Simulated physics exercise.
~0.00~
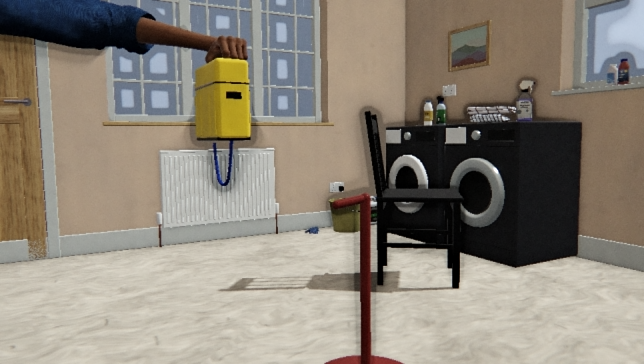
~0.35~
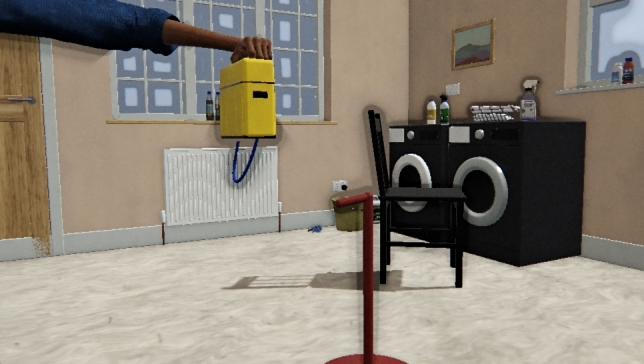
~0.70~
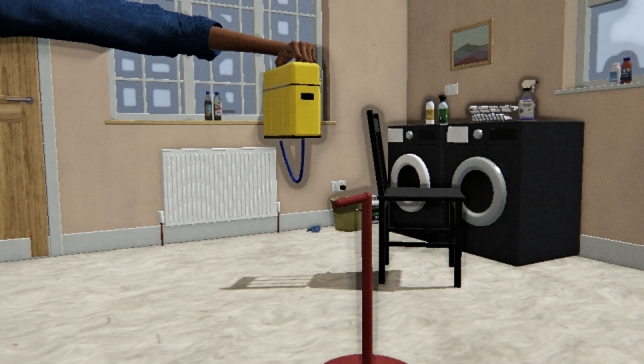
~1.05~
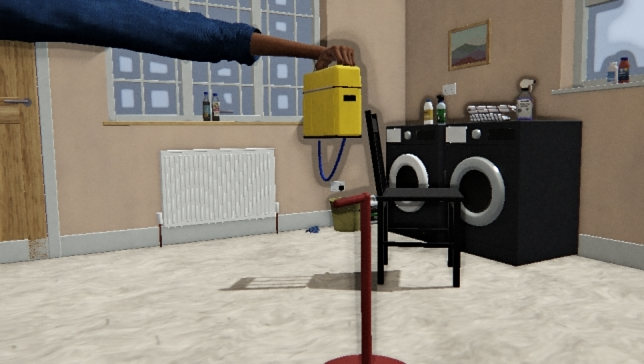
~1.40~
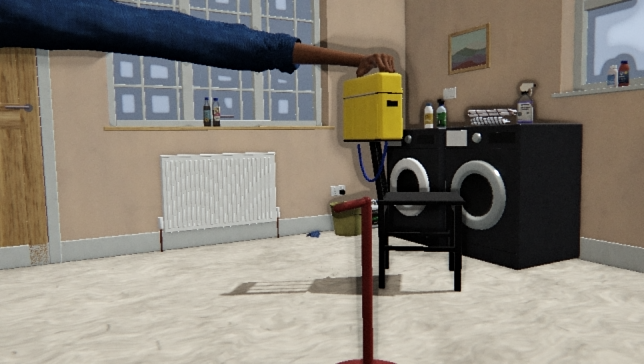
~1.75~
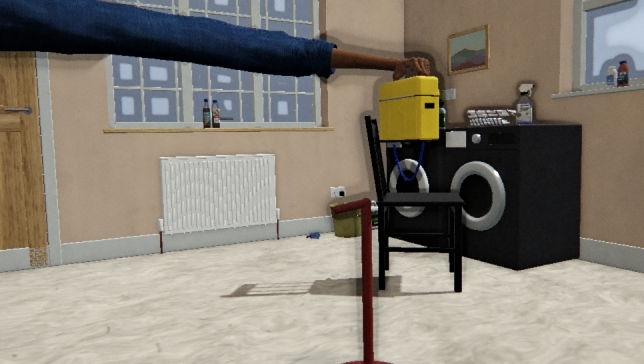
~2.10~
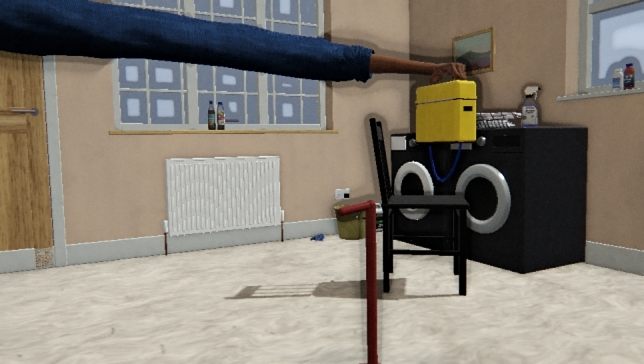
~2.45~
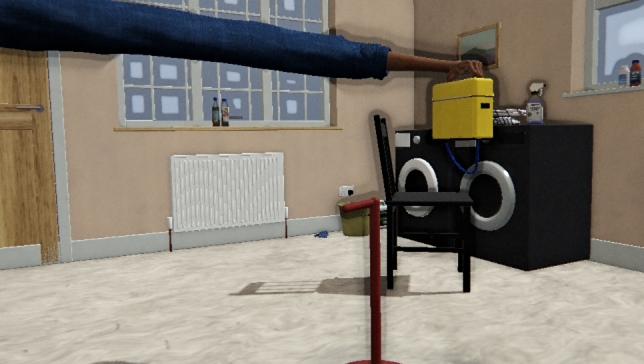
An arm in a blue sleeve reaches in from the left of a room with peach walls, holding an upright yellow case by its top, seen from a slightly swaying hand-held view. A blue cord loop hangs beneath the case, and a red stand rises in the foreground near a black chair and two black washing machines on the right. The hand carries the case steadily rightward, past the window and radiator. It passes above the stand and over the chair without catching. It ends upright before the machines, still held, clear of the post.
